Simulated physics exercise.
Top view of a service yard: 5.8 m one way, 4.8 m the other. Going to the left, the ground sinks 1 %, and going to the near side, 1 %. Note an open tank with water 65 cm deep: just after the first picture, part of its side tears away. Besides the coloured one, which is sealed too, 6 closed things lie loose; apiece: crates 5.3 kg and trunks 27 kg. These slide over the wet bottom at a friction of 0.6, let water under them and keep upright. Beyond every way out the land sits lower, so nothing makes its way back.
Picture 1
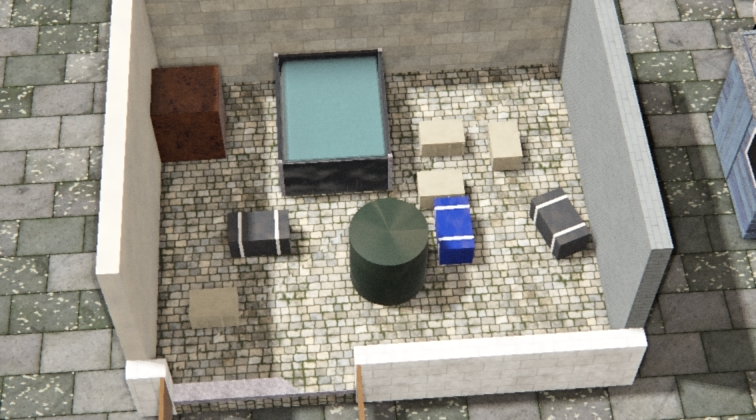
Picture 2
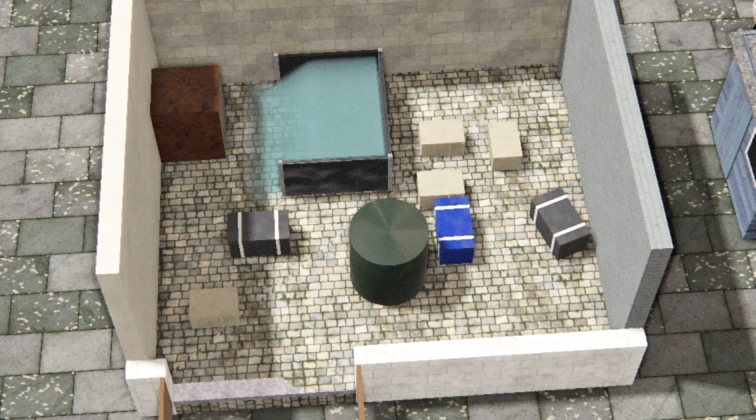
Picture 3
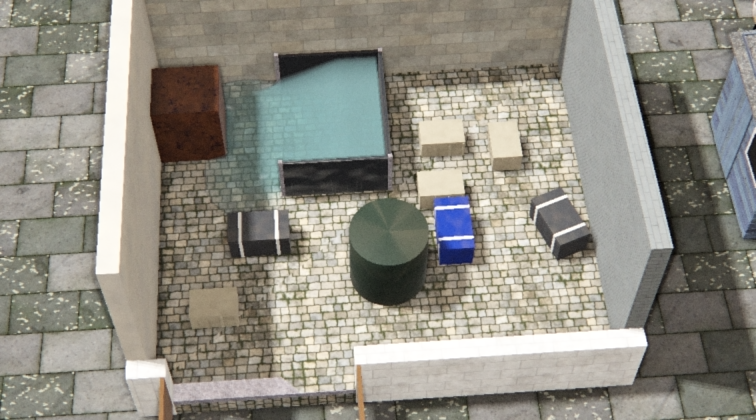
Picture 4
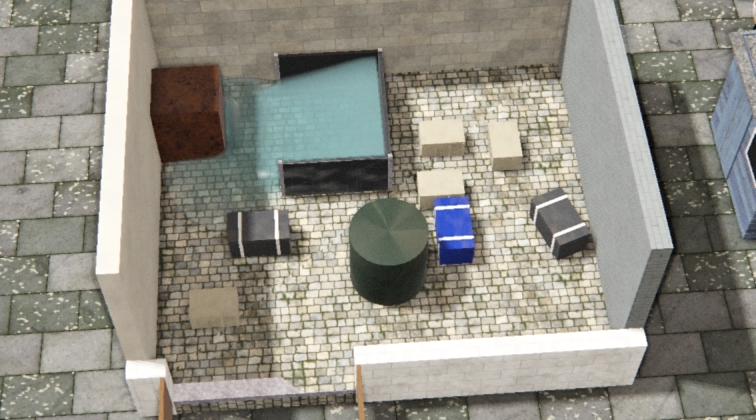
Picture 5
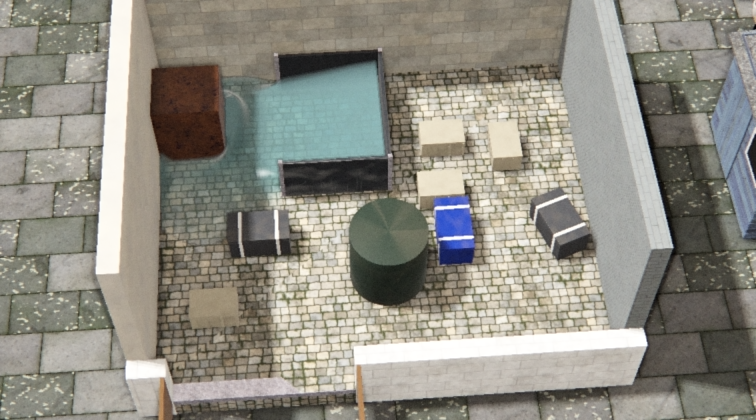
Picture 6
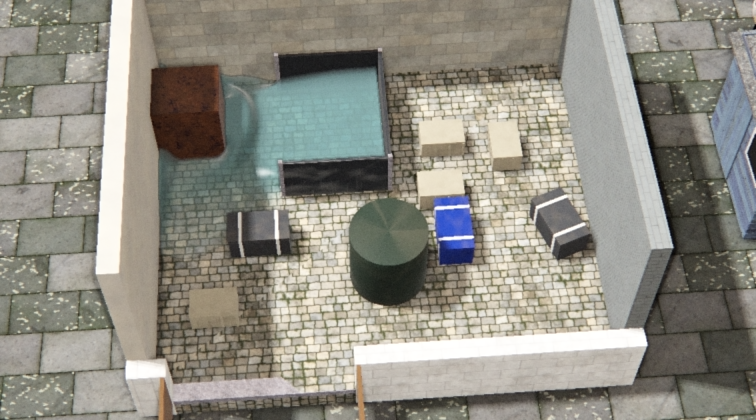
In a walled yard, water pours from a tank's open left side and spreads leftward.
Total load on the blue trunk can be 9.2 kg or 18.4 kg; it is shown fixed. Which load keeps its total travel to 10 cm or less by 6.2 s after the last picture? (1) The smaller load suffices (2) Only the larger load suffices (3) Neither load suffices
The smaller load suffices (1).
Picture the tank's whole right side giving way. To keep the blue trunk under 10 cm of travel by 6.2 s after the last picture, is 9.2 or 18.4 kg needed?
With that failure, no mass keeps it.
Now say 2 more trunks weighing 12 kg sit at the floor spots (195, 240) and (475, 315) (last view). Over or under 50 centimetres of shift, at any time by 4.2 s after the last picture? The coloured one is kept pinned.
Result, in order - above threshold; below threshold.
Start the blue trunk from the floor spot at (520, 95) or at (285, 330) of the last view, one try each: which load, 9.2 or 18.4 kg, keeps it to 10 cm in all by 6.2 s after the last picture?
In that order: Just the heavier works; both fail.
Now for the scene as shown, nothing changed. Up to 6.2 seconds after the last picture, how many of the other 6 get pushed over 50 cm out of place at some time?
Answer: 2.
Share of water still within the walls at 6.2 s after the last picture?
Remaining: Approx. 56 per cent.
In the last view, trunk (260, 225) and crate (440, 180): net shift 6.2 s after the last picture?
The first has moved 80 cm and the second 0 cm from the start.
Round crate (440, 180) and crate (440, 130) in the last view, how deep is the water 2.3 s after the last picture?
I'd estimate 0 cm for the first and 0 cm for the second.
Then, 0.6 s after the last picture the blue trunk would be 0 cm from its start with 9.2 kg and 0 cm from its start with 18.4 kg; 0 cm of water round it then.
Then, 2.3 s after the last picture the blue trunk would be 0 cm from its start with 9.2 kg and 0 cm from its start with 18.4 kg; 0 cm of water round it then.
Then, 4.2 s after the last picture the blue trunk would be 0 cm from its start with 9.2 kg and 0 cm from its start with 18.4 kg; 0 cm of water round it then.
Then, 6.2 s after the last picture the blue trunk would be 0 cm from its start with 9.2 kg and 0 cm from its start with 18.4 kg; 1 cm of water round it then.
